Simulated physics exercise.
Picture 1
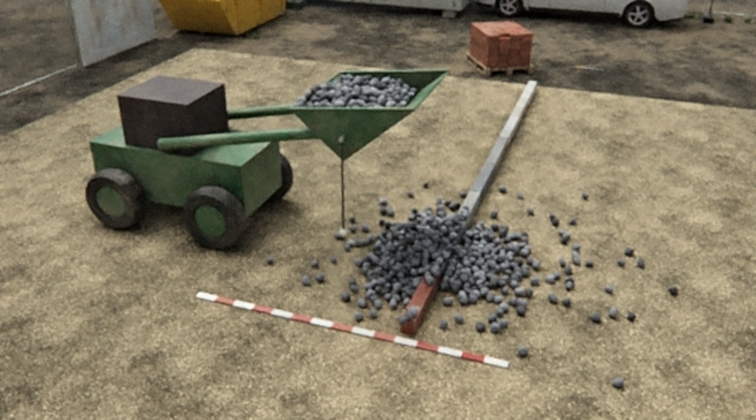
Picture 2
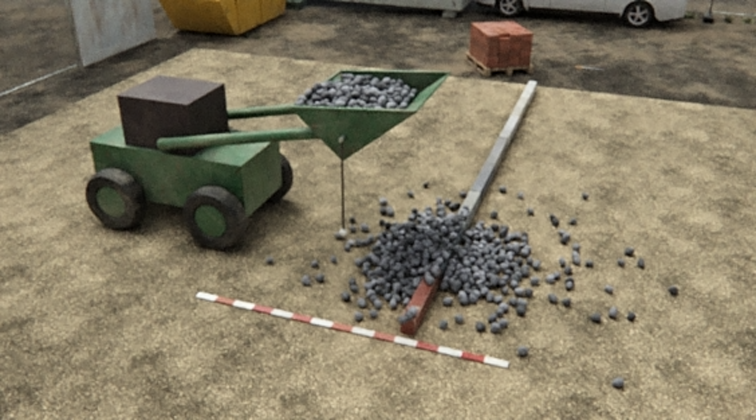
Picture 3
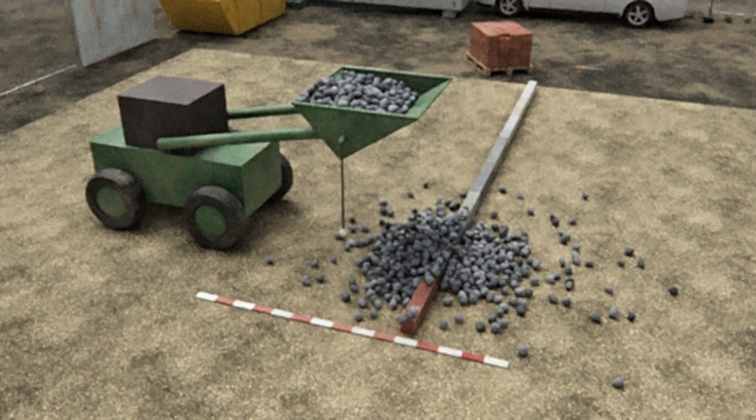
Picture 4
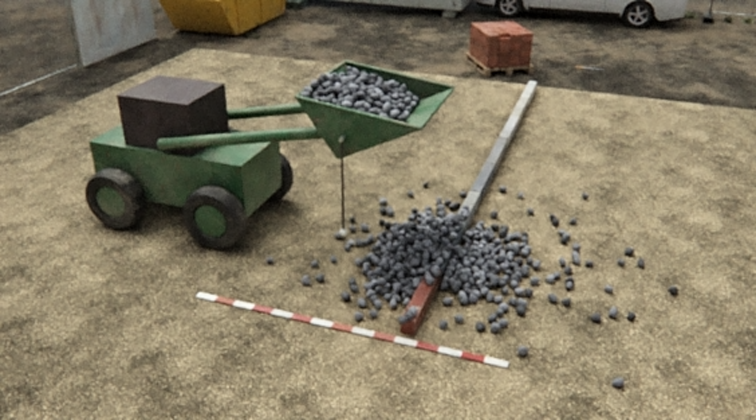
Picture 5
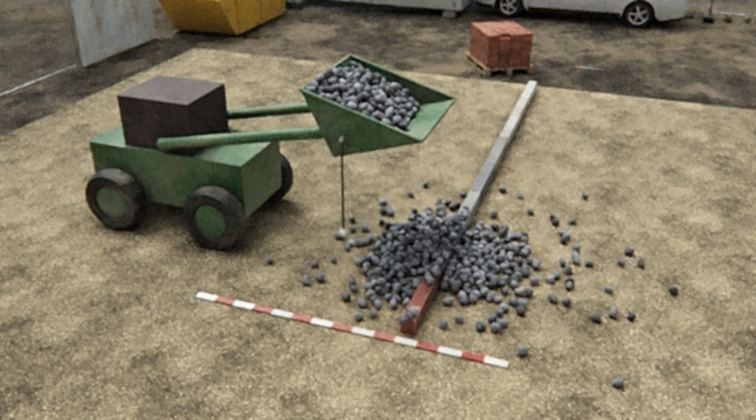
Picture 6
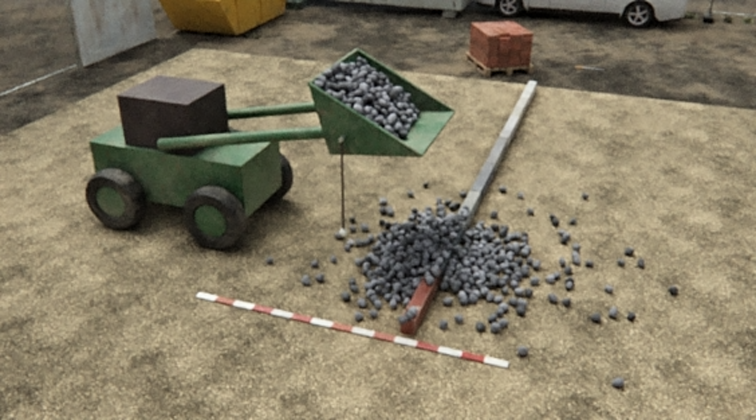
Green wheeled loader standing beside a heap of grey stones across a kerb, its raised, stone-filled bucket tilting gradually down towards the right.
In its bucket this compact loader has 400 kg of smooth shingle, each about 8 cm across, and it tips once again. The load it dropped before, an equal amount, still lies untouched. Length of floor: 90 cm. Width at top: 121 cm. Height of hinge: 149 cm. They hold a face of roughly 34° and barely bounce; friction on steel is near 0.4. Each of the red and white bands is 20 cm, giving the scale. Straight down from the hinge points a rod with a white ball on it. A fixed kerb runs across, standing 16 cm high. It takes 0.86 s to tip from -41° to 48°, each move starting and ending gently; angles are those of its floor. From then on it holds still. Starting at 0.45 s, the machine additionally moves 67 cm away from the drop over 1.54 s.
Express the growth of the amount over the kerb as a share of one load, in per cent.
Roughly 16 per cent of a load.
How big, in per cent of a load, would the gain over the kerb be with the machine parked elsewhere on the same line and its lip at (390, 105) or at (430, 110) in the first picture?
About 5 and 30 per cent.
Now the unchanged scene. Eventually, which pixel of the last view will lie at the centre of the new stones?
Middle: Approx. (410, 245) px.
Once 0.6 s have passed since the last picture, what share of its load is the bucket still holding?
That works out to about 35 %.
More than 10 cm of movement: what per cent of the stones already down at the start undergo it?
I'd say roughly 20 per cent of them.
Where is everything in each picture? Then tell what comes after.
In the first picture, the bucket is at -41°, its lip at (415, 109); the top of the load is at (365, 83). The earlier load is highest near (442, 234), 24 cm above ground level, 64 % on this side of the kerb, 36 % over the kerb.
In the second picture, lip at (416, 112), floor tilted -39°, highest stones at (361, 83).
In the third picture, the bucket is at -34°, its lip at (418, 119); the top of the load is at (347, 82).
In the fourth picture, lip at (421, 129), floor tilted -27°, highest stones at (347, 79).
In the fifth picture, the bucket is at -18°, its lip at (423, 142); the top of the load is at (346, 72).
In the sixth picture, lip at (422, 156), floor tilted -7°, highest stones at (353, 69).
Then, 0.3 s after the last picture the floor is at 34°; in per cent of one load, 100 in the bucket, 64 on this side of the kerb, 36 over the kerb; the foremost stones are at (630, 293).
Then, 0.6 s after the last picture the floor is at 48°; in per cent of one load, 34 in the bucket, 130 on this side of the kerb, 36 over the kerb; the foremost stones are at (630, 293).
Then, 2.1 s after the last picture the floor is at 48°; in per cent of one load, 0 in the bucket, 148 on this side of the kerb, 52 over the kerb; the foremost stones are at (631, 289).
Then, 4.8 s after the last picture the floor is at 48°; in per cent of one load, 0 in the bucket, 148 on this side of the kerb, 52 over the kerb; the foremost stones are at (631, 289). Net gain over the kerb, 16.
